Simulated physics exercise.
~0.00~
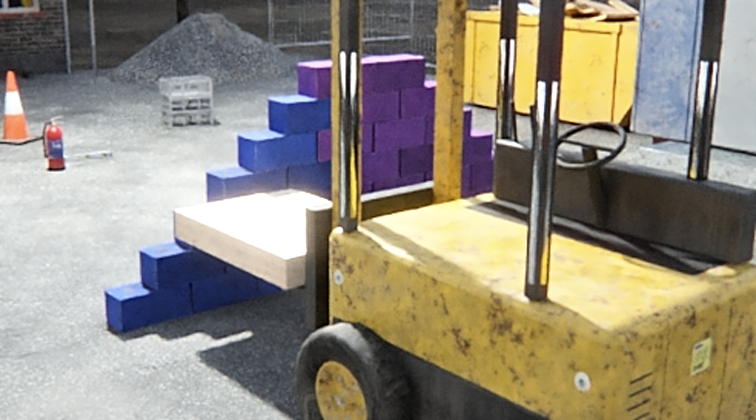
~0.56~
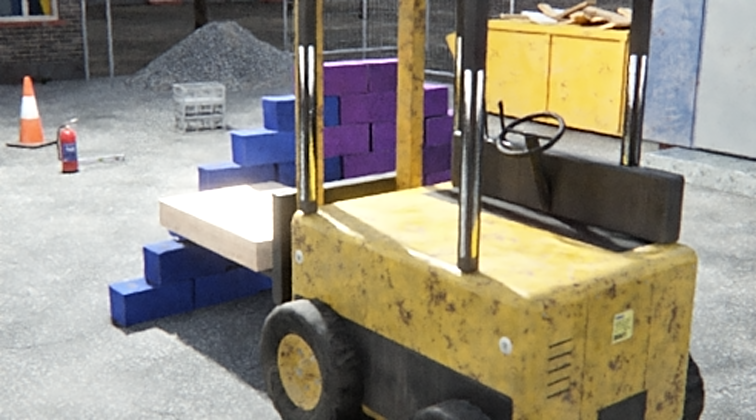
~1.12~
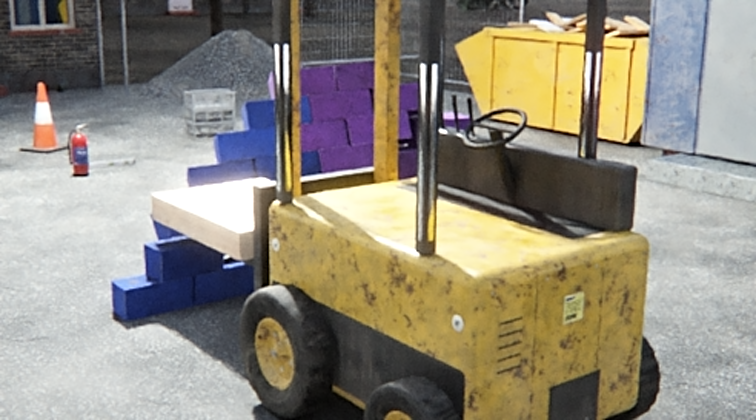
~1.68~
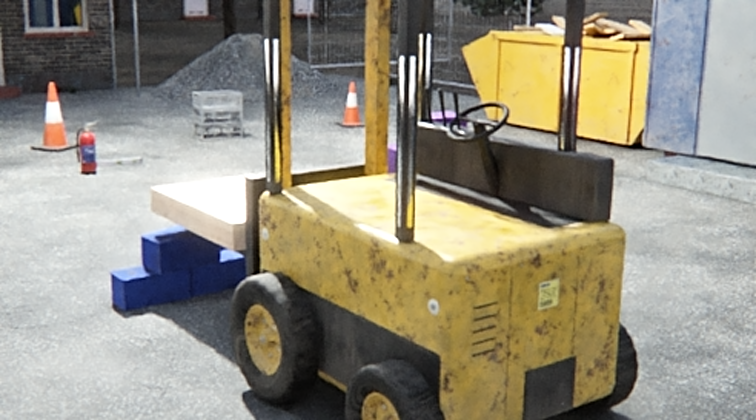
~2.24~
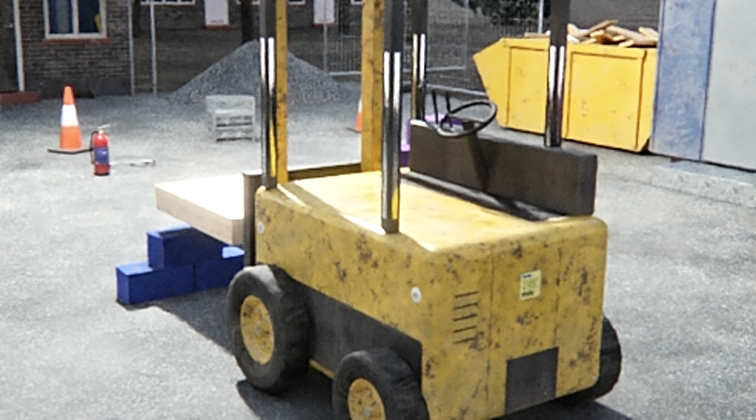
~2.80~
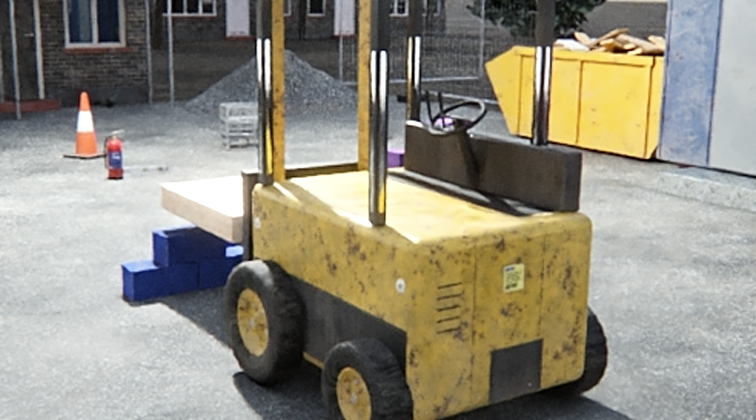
A rusty yellow forklift pushed a pale case on its raised forks into a stepped wall of blue and purple blocks, and the upper part tipped backward and dropped out of sight, leaving a few low blue blocks standing beneath the case.
